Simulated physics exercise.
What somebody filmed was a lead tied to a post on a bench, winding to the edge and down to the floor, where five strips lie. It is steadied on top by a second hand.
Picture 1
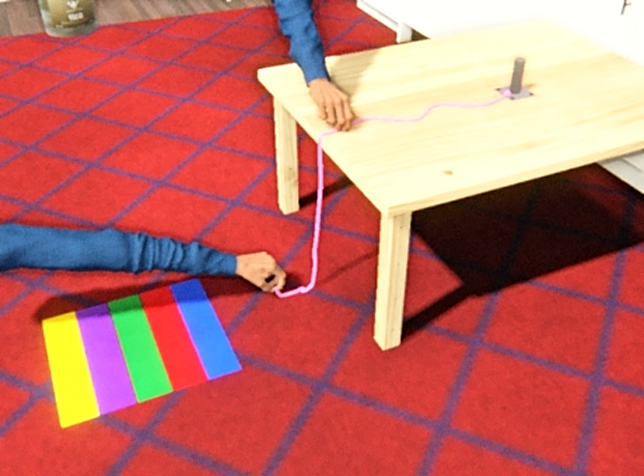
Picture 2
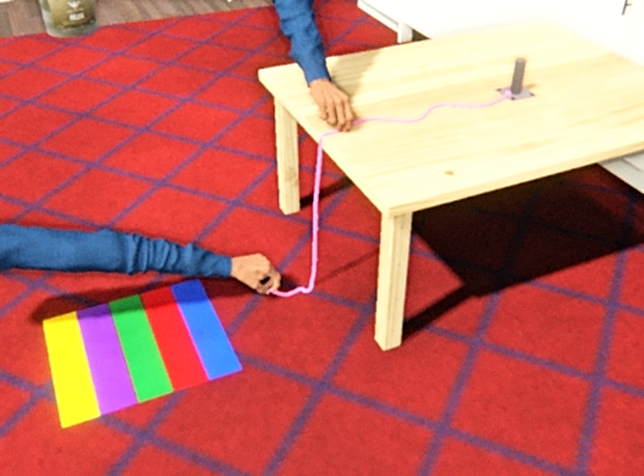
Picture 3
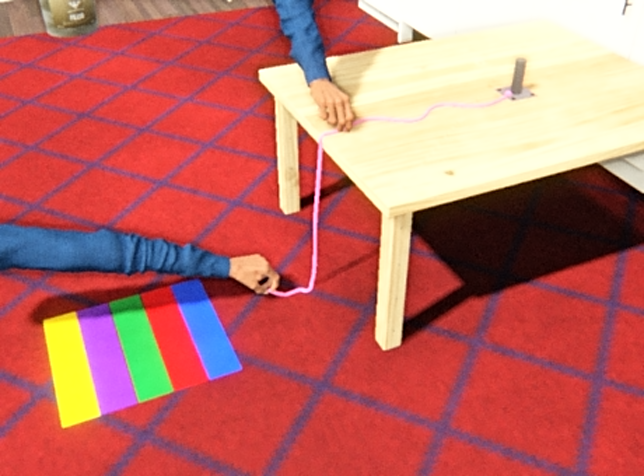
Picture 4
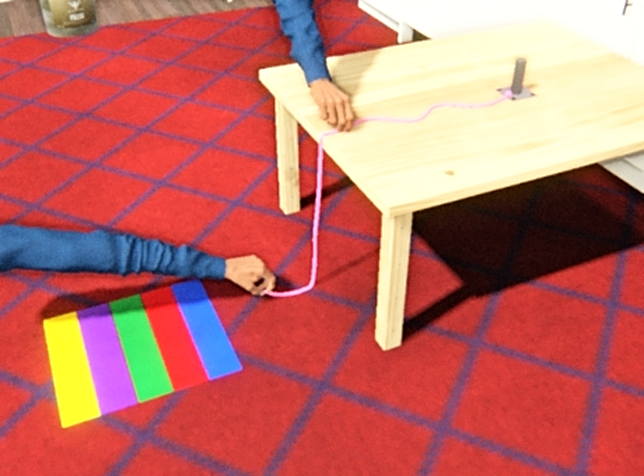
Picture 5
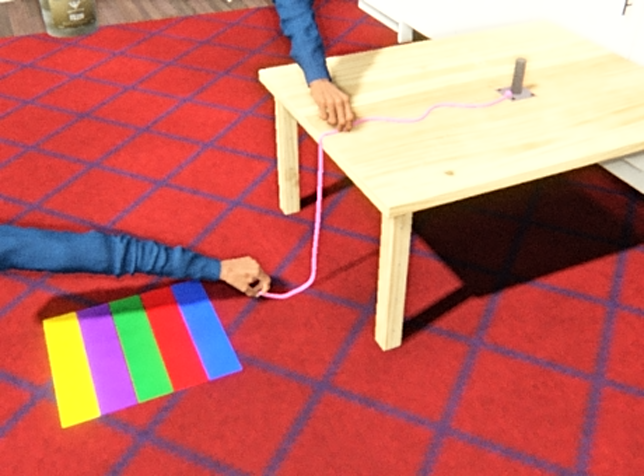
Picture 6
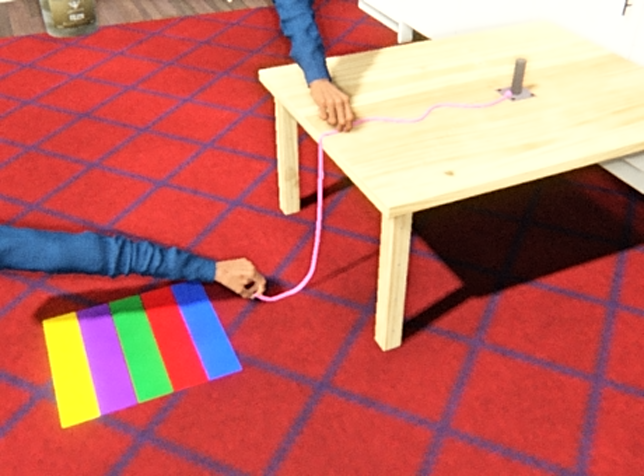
In this clip, one hand rests on a pink cord at the edge of a wooden table while another, near the floor, draws the cord's lower end slightly left, close to five coloured strips on a red carpet.
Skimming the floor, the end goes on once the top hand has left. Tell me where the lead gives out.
It gives out over the green strip.
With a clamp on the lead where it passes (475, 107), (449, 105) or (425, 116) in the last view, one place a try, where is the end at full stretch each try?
Roughly (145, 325), (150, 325) and (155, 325).
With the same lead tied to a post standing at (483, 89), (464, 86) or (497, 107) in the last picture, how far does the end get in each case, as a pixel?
Try by try, around (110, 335), (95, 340) and (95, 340).
A little later, end near (210, 307); over blue.
Next, end near (166, 320); over red.
When it is tight, end near (138, 328); over green. Over green.
